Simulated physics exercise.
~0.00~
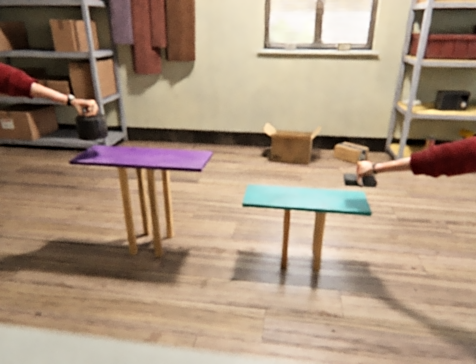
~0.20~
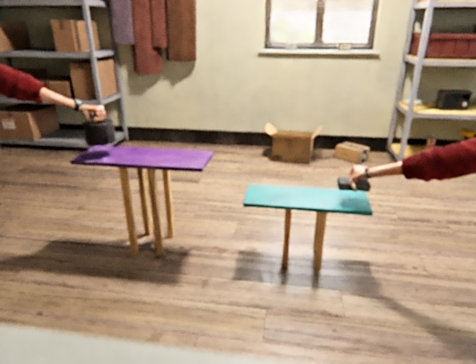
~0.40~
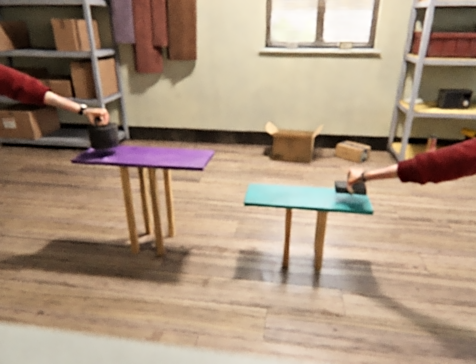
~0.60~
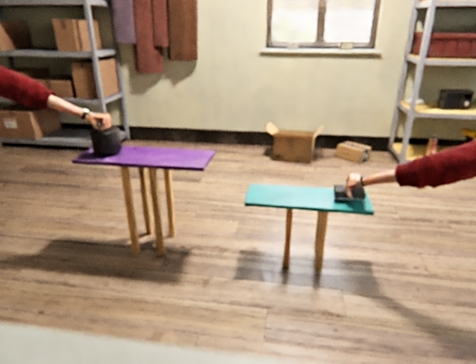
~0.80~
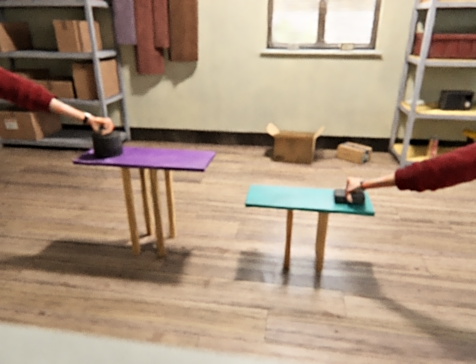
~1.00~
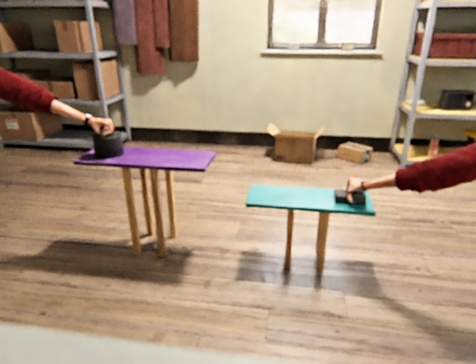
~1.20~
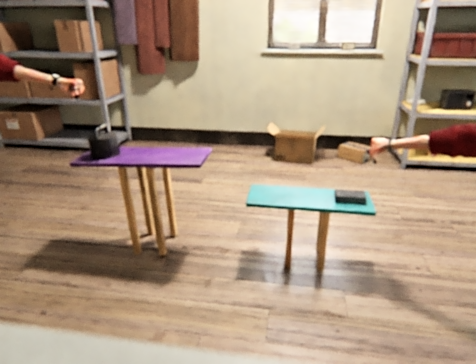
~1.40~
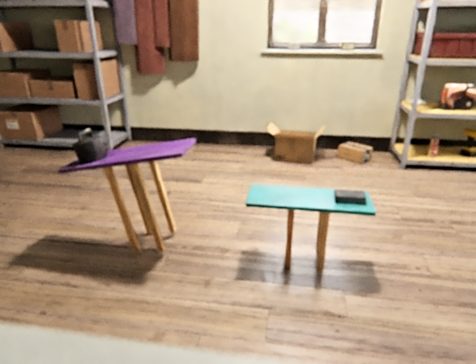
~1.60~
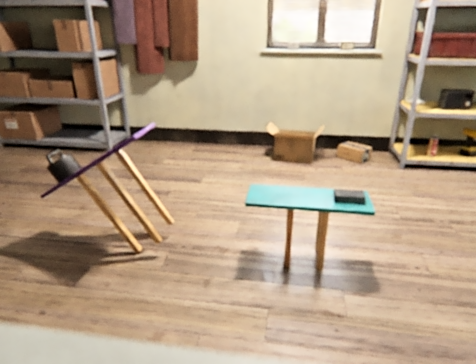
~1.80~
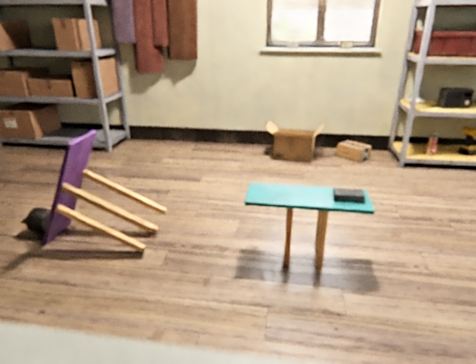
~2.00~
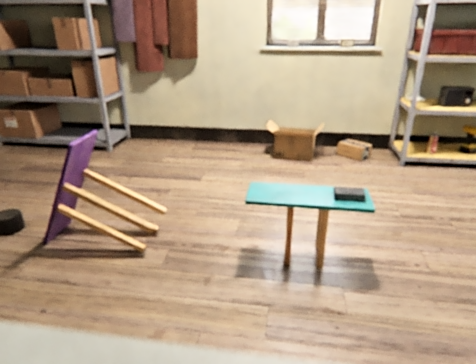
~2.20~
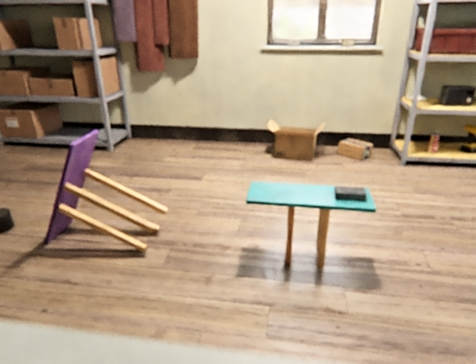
Purple table tipping over leftward and dropping a dark object after two hands set items down, while the turquoise stand stays upright.
